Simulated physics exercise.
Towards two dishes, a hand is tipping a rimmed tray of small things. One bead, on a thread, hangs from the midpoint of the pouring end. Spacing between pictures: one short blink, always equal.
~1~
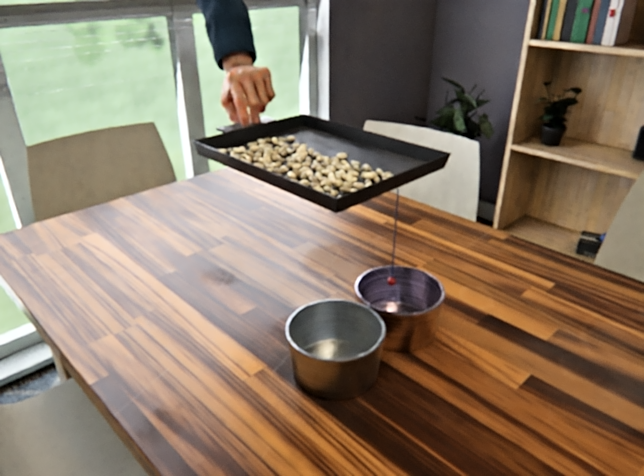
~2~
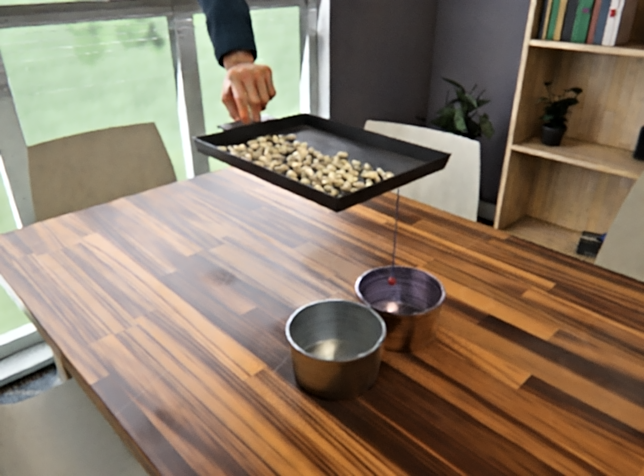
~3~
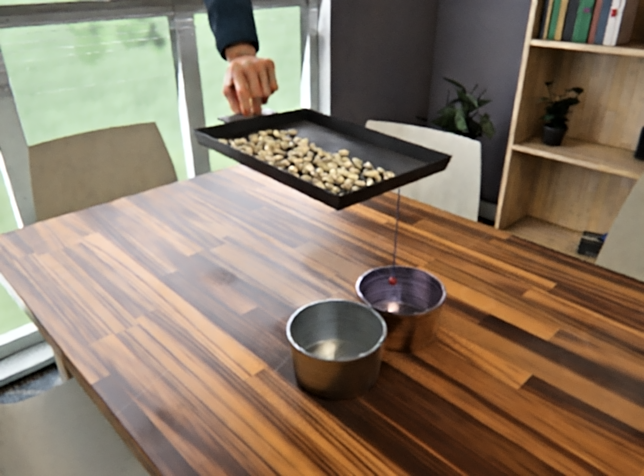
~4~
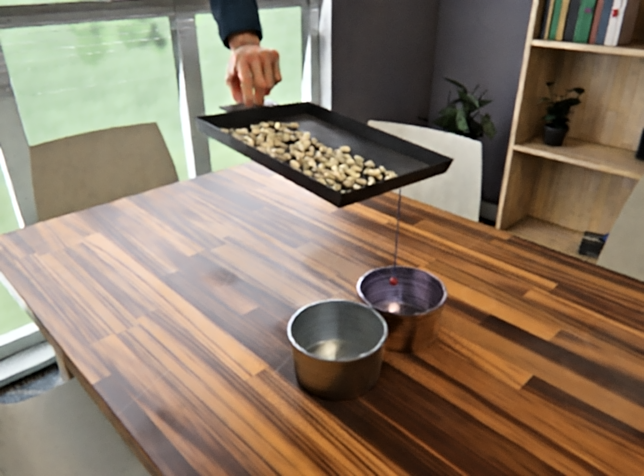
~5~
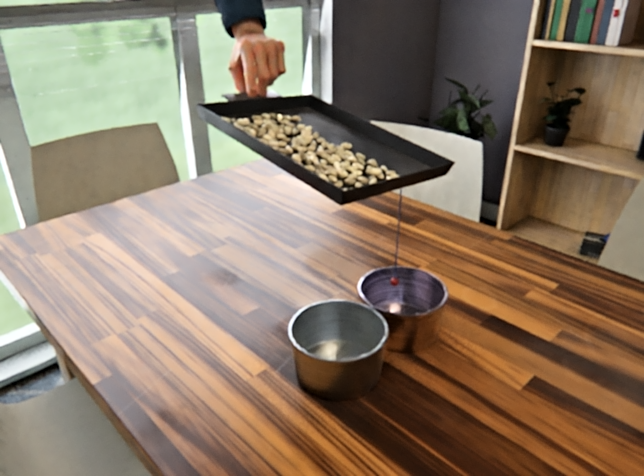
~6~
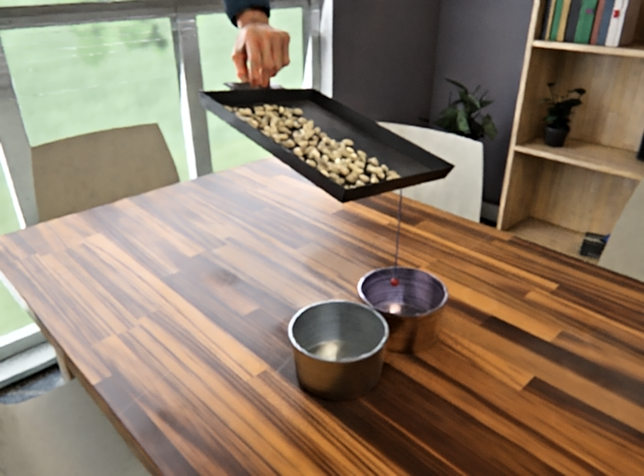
A hand holds a dark rimmed tray of pale beans above two metal dishes on a wooden table, gradually raising its near side and tilting it slightly toward the right corner, while a red bead hangs on a thread beneath.
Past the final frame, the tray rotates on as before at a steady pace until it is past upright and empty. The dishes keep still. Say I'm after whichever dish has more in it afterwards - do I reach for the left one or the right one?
Short answer, the right dish, that's where more goes.
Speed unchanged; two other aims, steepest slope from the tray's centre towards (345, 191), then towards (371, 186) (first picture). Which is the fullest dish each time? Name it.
The leftmost dish, then the leftmost dish.
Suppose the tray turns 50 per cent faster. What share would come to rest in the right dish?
Near 20 in a hundred.
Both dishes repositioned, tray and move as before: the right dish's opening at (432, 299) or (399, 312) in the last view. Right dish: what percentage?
Trial 1 40%, trial 2 10%.
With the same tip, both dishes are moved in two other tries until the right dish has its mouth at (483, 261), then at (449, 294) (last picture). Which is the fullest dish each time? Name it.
The left-placed dish first, the right-placed dish second.
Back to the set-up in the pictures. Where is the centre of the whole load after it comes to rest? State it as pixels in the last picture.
Somewhere around (444, 311) in the last picture.
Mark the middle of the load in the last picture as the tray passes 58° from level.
Around (410, 162).
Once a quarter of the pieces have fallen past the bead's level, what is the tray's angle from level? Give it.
About 105 degrees.
Soon, tray tipped steeply; nearly all on the tray; a stray few outside both; a stray few in the air.
A while on, tray tipped right over; most on the tray; about a quarter outside both; a small part in the air.
Towards the end, tray tipped past a quarter turn; about a quarter in the right dish; most outside both.
Finally, tray tipped past a quarter turn; none in the left dish; about a quarter in the right dish; most outside both.
